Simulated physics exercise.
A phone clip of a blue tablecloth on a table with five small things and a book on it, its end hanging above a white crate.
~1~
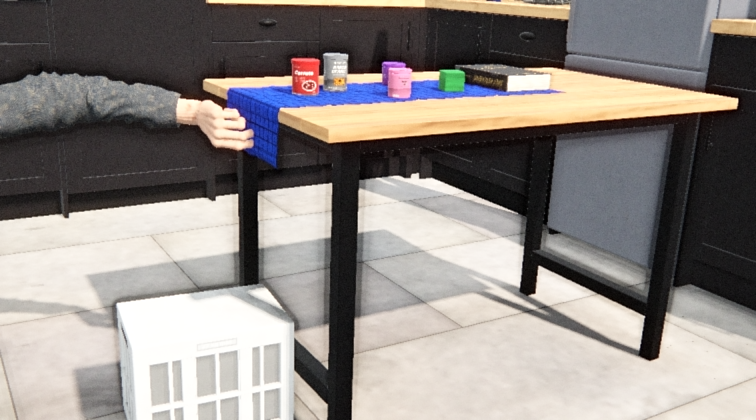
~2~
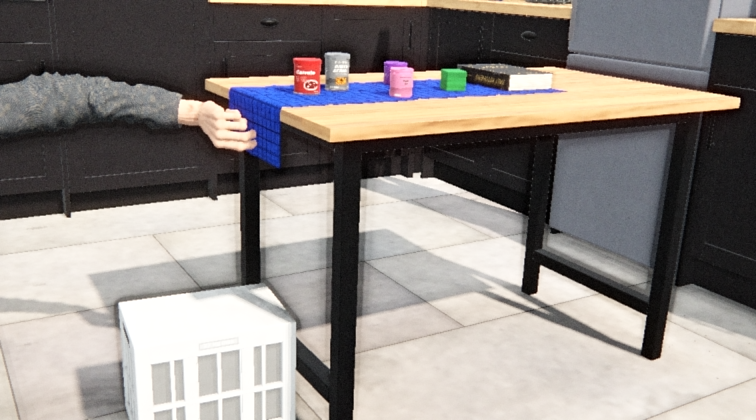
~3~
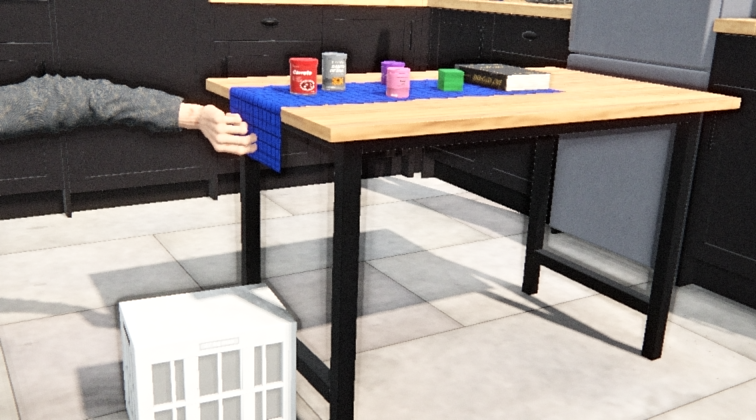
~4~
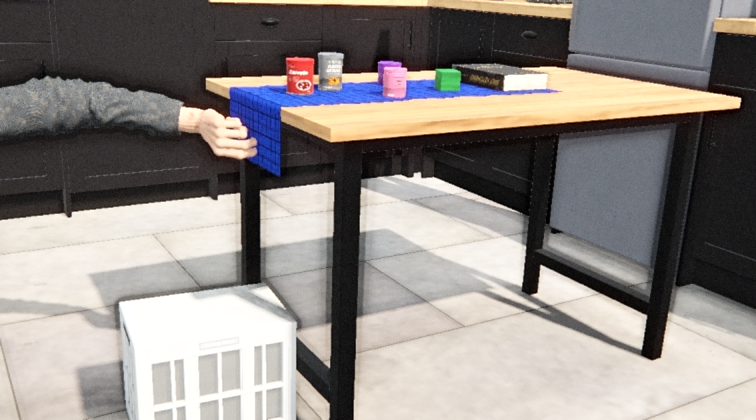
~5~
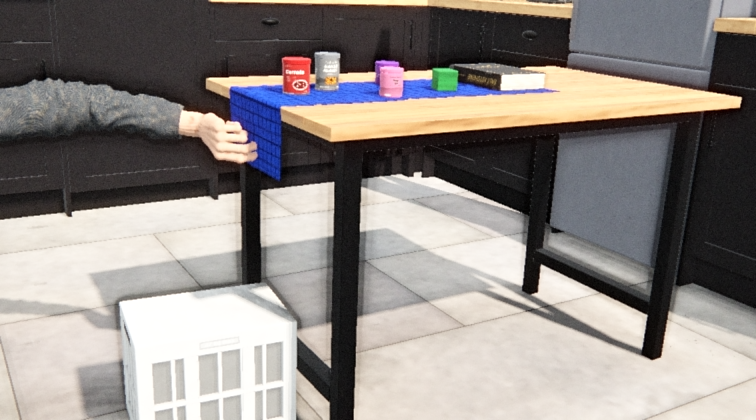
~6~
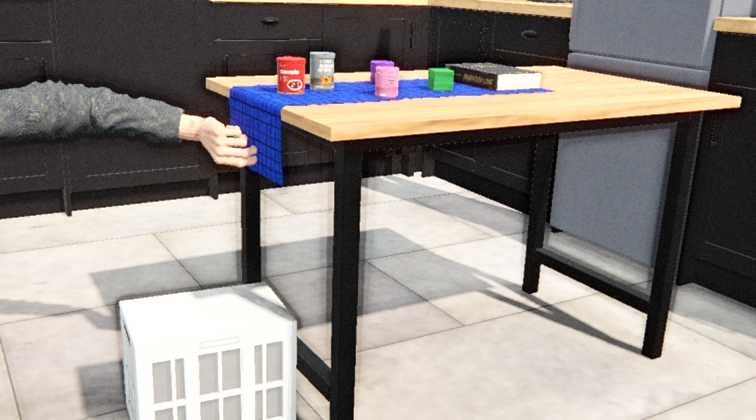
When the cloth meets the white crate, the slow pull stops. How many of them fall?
Only three fail to stay up.
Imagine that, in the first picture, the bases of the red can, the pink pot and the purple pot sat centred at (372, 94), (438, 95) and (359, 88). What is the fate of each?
Result - red can down, pink pot still up, purple pot down.
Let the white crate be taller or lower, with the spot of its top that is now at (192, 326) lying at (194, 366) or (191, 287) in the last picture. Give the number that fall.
The tally is 4 and 2.
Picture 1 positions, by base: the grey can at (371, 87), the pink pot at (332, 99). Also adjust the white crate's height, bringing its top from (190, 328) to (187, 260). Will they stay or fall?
Grey can stays, pink pot is gone.
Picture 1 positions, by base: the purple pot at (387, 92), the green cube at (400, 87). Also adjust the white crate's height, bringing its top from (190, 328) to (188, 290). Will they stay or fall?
In the end the purple pot is still on top and the green cube is still on top.
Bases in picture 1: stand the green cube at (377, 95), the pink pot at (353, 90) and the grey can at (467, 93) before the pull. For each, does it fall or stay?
The green cube topples down; the pink pot topples down; and the grey can stays put.
Soon after, hem near (253, 224); red can gone.
After that, hem near (251, 278); red can and grey can gone.
And then, hem on the crate; red can, grey can and pink pot gone.
In the end, hem on the crate; red can, grey can and pink pot gone. It carries off three.
